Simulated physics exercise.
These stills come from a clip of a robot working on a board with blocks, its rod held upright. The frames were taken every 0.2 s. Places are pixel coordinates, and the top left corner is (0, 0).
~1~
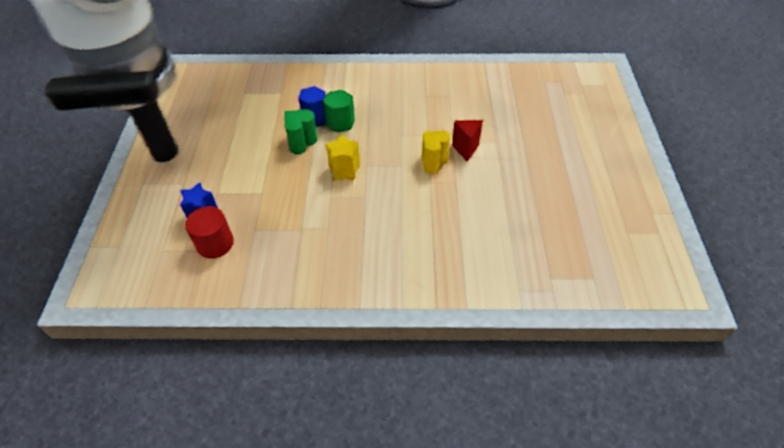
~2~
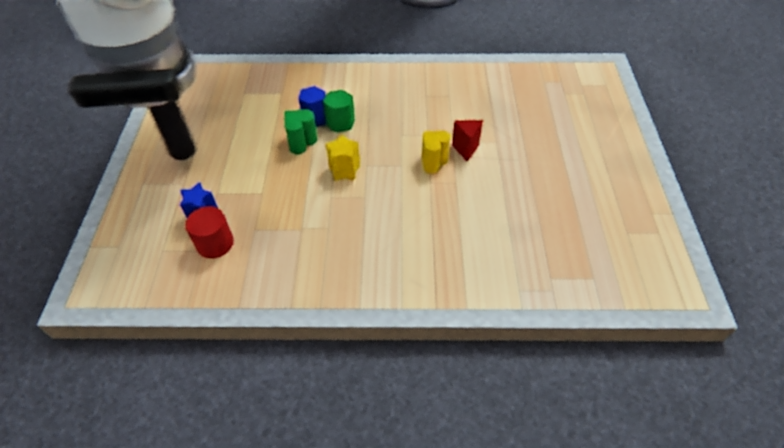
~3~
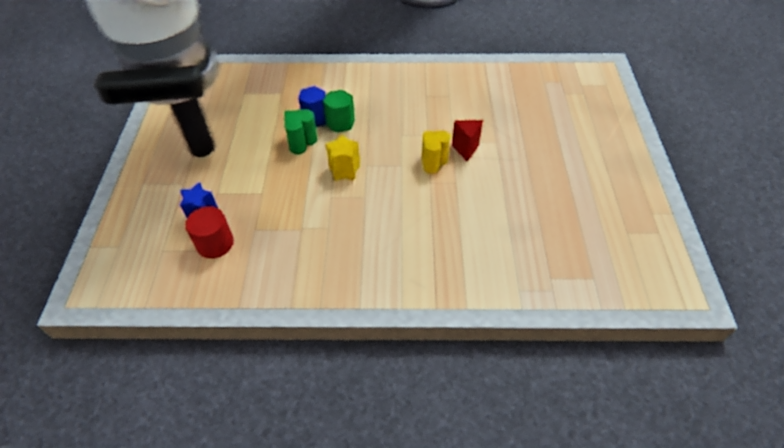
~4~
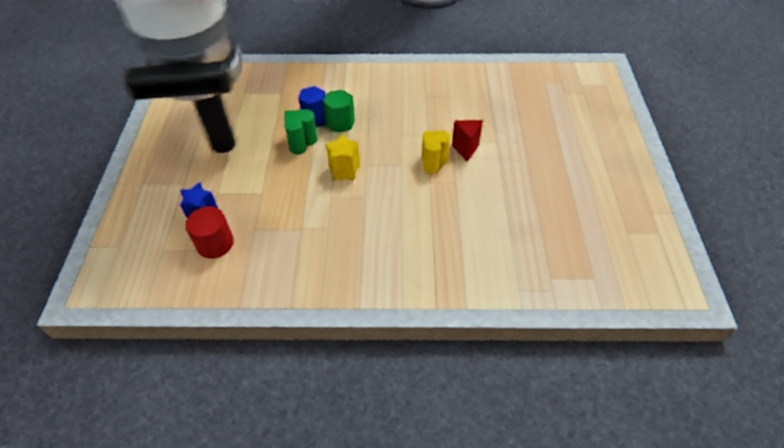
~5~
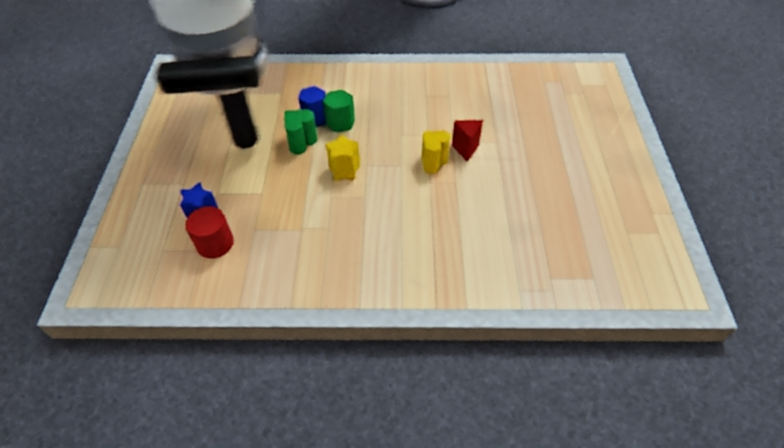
A wooden board with a pale grey border lies on a dark grey surface, seen from above at an angle by a still camera. Blue, green and yellow blocks cluster left of centre, a yellow one and a red one sit near the middle, and a blue star and red cylinder rest at lower left. A robot arm's black rod glides steadily right across the upper left, touching no blocks.
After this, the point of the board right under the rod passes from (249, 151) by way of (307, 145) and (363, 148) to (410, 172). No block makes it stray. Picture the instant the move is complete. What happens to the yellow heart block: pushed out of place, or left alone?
It keeps its position.
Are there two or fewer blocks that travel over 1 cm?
Yes - that is the case.
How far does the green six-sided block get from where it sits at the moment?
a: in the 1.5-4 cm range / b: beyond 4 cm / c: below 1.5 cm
My answer is option a.
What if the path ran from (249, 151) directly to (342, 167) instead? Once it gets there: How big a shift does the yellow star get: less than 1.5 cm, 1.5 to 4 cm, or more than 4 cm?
Distance: 1.5 to 4 cm.
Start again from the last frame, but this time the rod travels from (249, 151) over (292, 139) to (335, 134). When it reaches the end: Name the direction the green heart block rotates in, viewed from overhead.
Seen from above, its turn is clockwise.
The first path, step by step. One third of the way, rod at (306, 135); green heart block at (326, 112), turned 25° anticlockwise; green six-sided block at (345, 94).
Two thirds of the way, rod at (363, 139); green heart block at (366, 106), turned 65° anticlockwise; green six-sided block at (359, 86), turned 50° anticlockwise.
At the end, rod at (410, 162); green heart block at (366, 106), turned 65° anticlockwise; green six-sided block at (359, 86), turned 50° anticlockwise; yellow heart block still.
